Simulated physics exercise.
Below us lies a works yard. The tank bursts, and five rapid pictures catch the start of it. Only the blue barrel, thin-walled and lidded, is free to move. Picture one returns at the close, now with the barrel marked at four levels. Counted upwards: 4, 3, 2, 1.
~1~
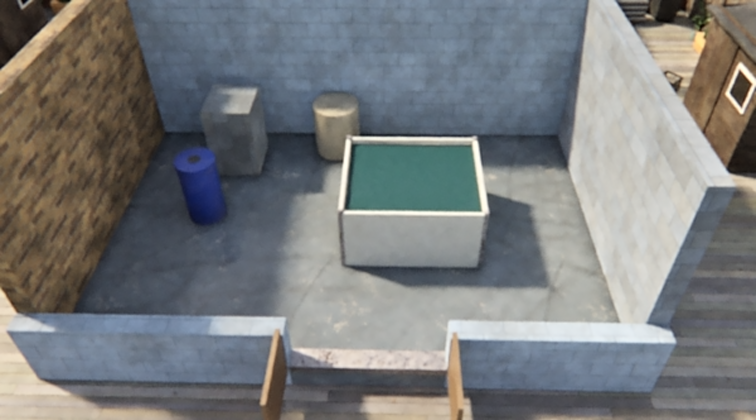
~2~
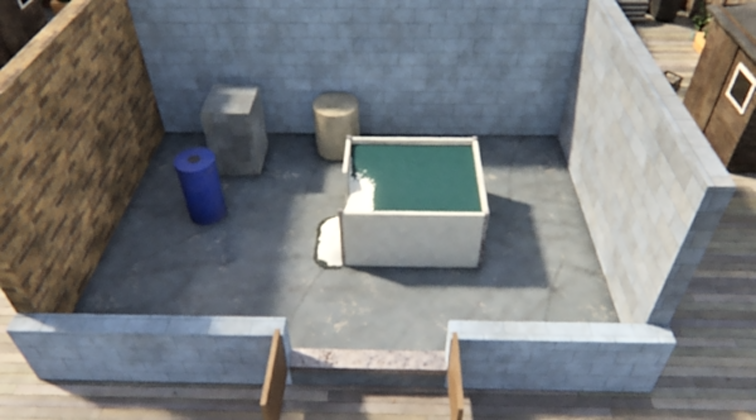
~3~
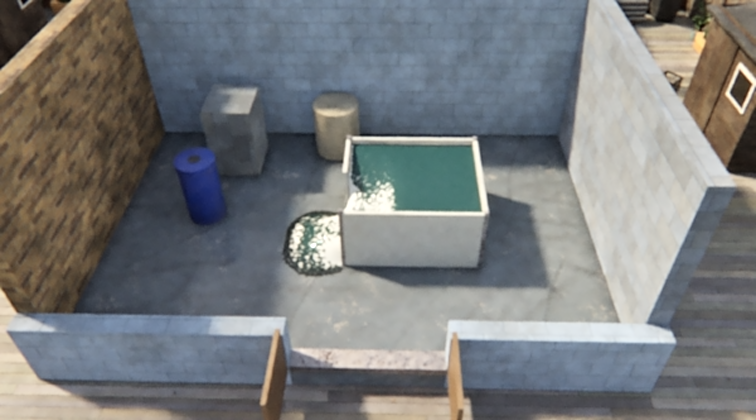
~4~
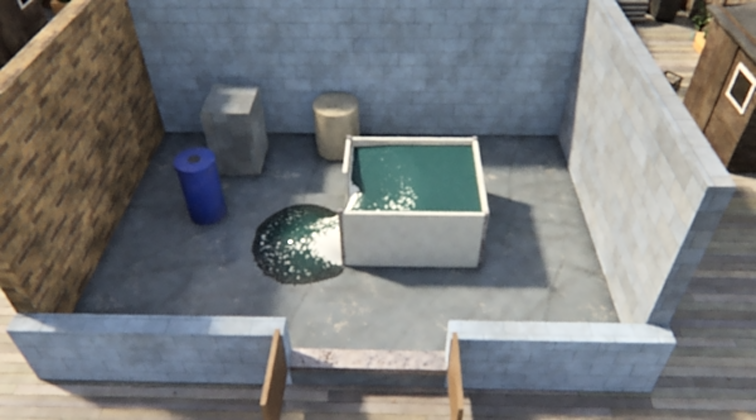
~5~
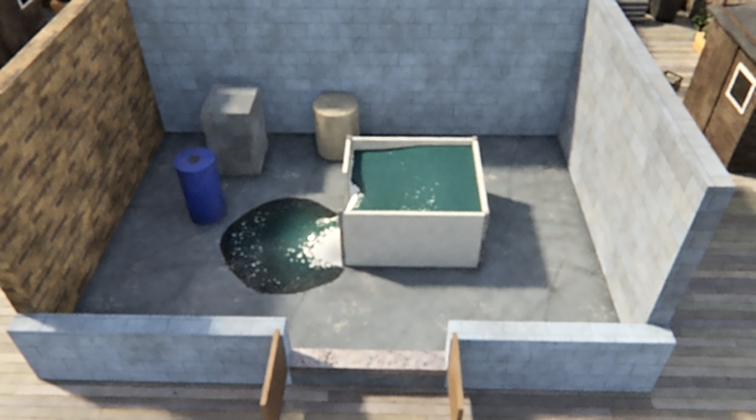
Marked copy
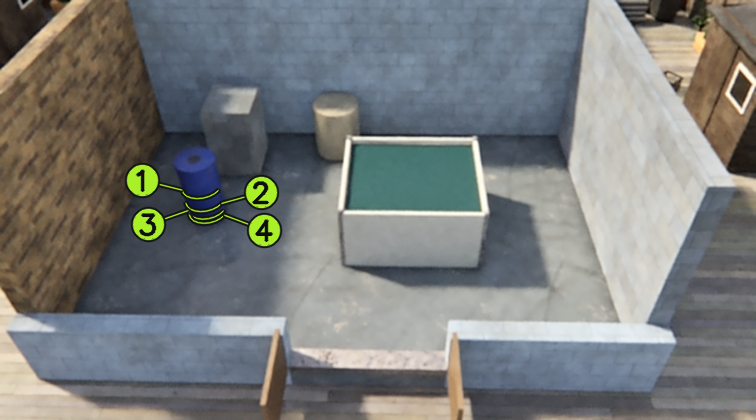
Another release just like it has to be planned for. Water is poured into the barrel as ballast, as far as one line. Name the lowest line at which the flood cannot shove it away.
Go for 1.
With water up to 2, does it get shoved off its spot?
Yes.
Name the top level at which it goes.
2 it is.
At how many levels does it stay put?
One of them.
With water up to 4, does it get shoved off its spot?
Yes, it does.
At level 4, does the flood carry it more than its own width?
Yes, clearly.
In lime, 1 at (196, 198); 2 at (200, 211); 3 at (202, 219); 4 at (203, 223); from the bottom up 4, 3, 2, 1.
Choosing 1, it does not move.
Choosing 2, it is pushed about its own width away.
Choosing 3, it is pushed about 3 times its own width away.
Choosing 4, it is pushed about 3 times its own width away.
